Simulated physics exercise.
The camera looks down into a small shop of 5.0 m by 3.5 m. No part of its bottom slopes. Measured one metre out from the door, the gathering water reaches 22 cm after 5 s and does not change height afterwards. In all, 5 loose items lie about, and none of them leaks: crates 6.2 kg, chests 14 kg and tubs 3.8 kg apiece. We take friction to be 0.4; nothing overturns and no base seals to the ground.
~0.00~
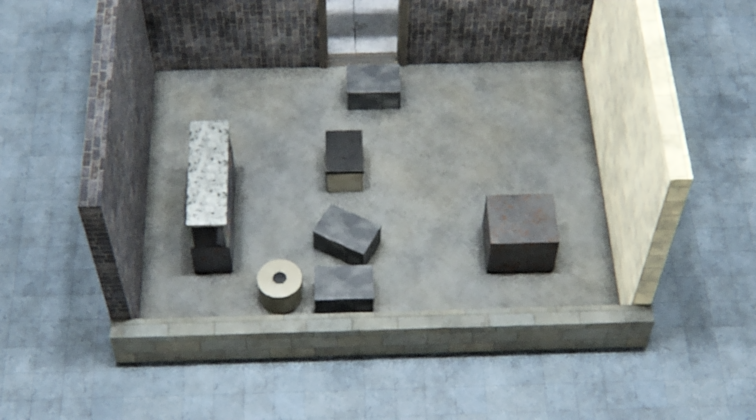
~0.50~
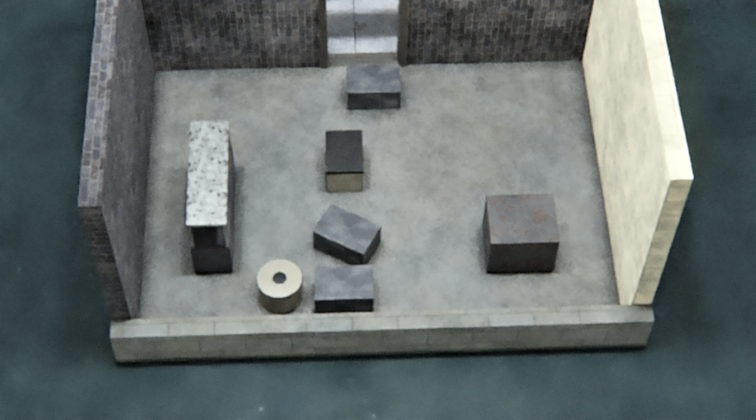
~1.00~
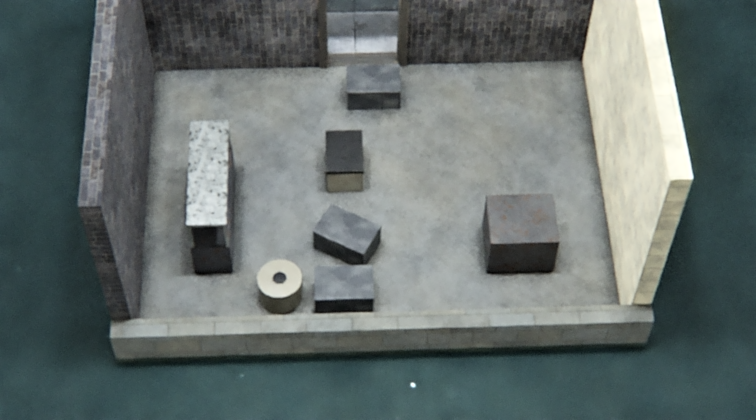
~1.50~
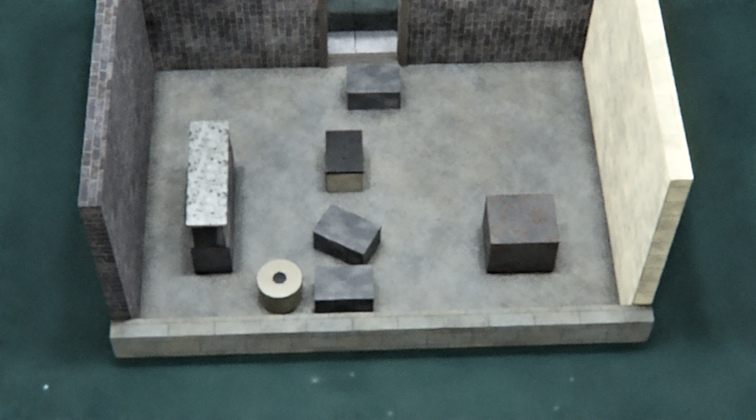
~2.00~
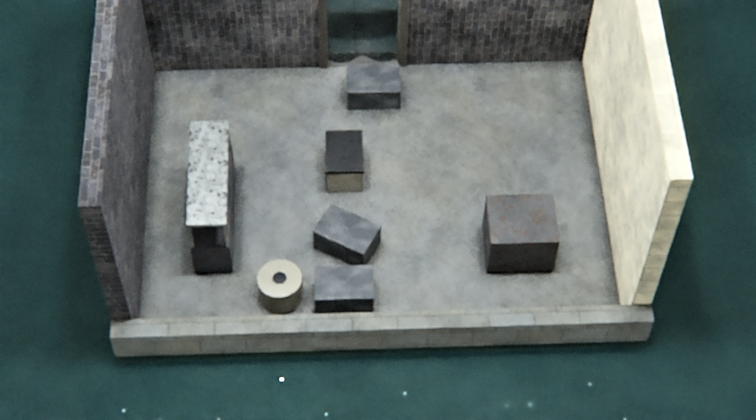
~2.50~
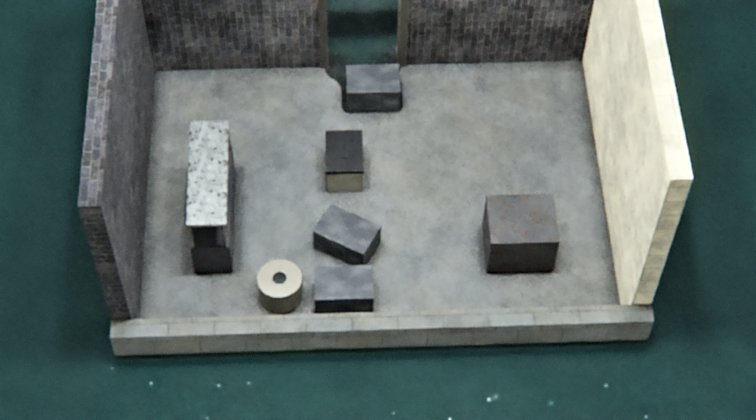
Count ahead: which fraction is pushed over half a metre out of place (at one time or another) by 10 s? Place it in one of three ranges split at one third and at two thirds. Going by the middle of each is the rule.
The share that gets pushed that far will be a third to two thirds.
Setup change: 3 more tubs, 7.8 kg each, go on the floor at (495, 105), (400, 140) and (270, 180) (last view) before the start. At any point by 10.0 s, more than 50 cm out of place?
Taking them in the given order: Smaller, then greater, then greater.
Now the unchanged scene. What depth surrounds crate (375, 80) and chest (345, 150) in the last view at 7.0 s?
First about 5 cm, second about 4 cm.
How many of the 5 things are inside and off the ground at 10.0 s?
Count at that moment: 5.
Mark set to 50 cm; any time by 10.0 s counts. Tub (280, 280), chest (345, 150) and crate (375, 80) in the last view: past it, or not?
Within, beyond, beyond.
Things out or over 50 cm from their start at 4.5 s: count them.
The answer is 1.
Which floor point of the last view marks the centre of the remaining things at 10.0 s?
(362, 280).
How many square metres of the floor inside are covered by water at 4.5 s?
At that time the wet patch spans about 5.0 m2.
After 3.5 s 1 of 5 are over 50 cm from their spots; 0 afloat.
After 4.5 s 1 of 5 are over 50 cm from their spots; 0 afloat.
After 7.0 s 2 of 5 are over 50 cm from their spots; 1 afloat.
After 10.0 s 2 of 5 are over 50 cm from their spots, and 2 have been at some point; 5 afloat.
